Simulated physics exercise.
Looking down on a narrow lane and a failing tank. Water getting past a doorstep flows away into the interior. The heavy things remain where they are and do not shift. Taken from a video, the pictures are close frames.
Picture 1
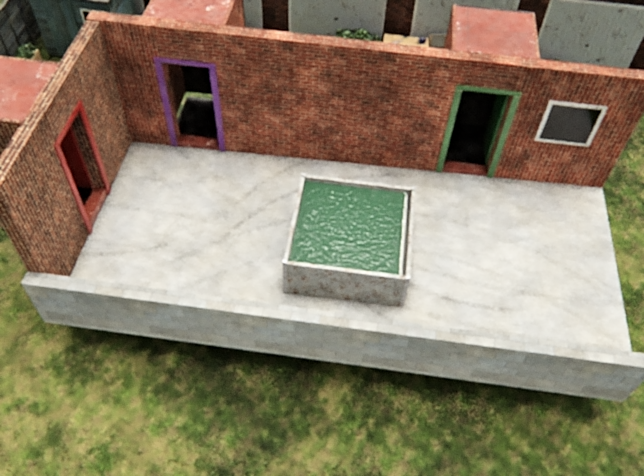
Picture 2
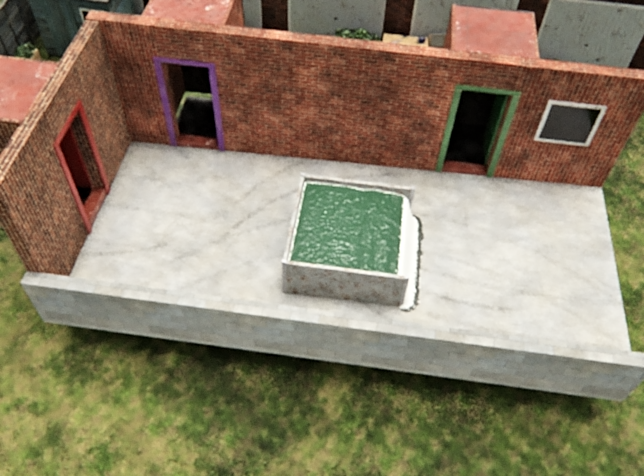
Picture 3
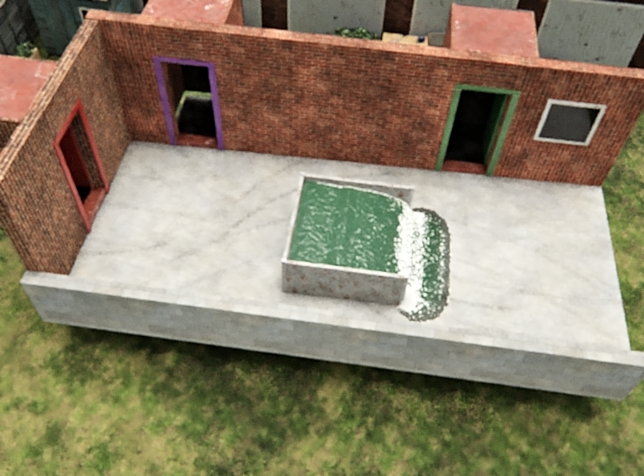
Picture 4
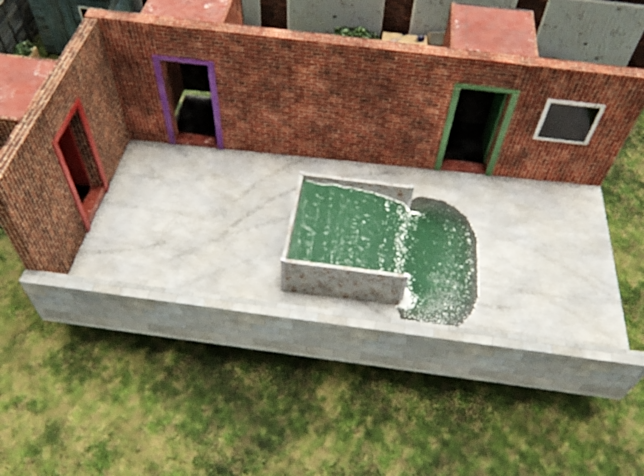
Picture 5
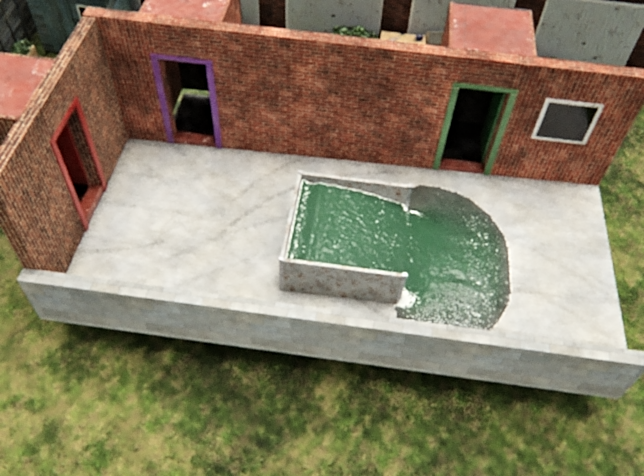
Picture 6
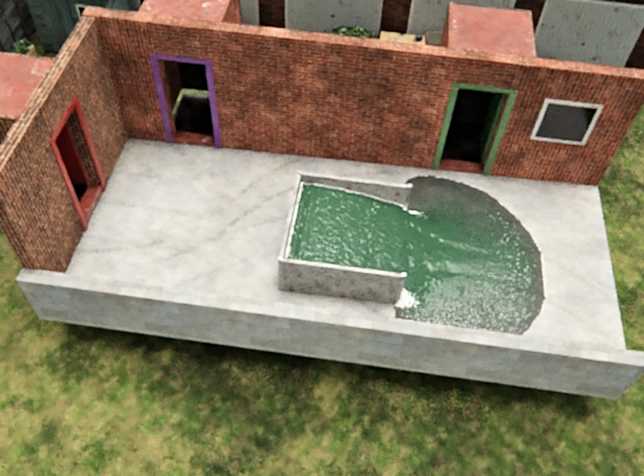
Green water sits level in a square, pale-walled tank at the centre of a light stone floor, seen from high above, then pours out through the tank's right side. Brick walls stand behind and at left, with a red-framed opening at left, a purple-framed one, and a green-framed one beside a white-framed window. White froth breaks at the gap as the water spreads rightward in a widening rounded sheet.
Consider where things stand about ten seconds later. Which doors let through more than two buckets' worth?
Result: The purple door respects the limit. The red door respects the limit. The green door respects the limit.
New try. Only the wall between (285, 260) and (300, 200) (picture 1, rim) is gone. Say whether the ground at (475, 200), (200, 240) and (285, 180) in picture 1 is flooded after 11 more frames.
Point one not reached; point two reached; point three not reached.
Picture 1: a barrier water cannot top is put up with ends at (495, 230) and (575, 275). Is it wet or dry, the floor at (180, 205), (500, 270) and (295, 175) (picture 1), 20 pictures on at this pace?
Taking the points in order - unwetted, wetted, unwetted.
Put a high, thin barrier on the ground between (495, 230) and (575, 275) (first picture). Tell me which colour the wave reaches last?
Answer - the one in red.
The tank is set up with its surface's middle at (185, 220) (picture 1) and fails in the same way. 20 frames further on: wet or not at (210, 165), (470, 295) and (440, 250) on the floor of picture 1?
Result: Spared; inundated; inundated.
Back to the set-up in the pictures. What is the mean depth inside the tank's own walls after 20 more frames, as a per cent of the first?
My reading: Near 20 %.
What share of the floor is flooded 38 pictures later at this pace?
The answer is around 50 per cent.
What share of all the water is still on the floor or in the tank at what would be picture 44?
About 40 per cent.
A moment on, water covers 40 % of the floor; the purple door not reached, the red door not reached, the green door wet at the sill, nothing in.
Next, water covers 45 % of the floor; the purple door not reached, the red door not reached, the green door under two buckets in.
Then, water covers 45 % of the floor; the purple door not reached, the red door not reached, the green door under two buckets in.
Later, water covers 50 % of the floor; the purple door not reached, the red door not reached, the green door under two buckets in.
In the end, water covers 65 % of the floor; the purple door wet at the sill, nothing in, the red door not reached, the green door under two buckets in.
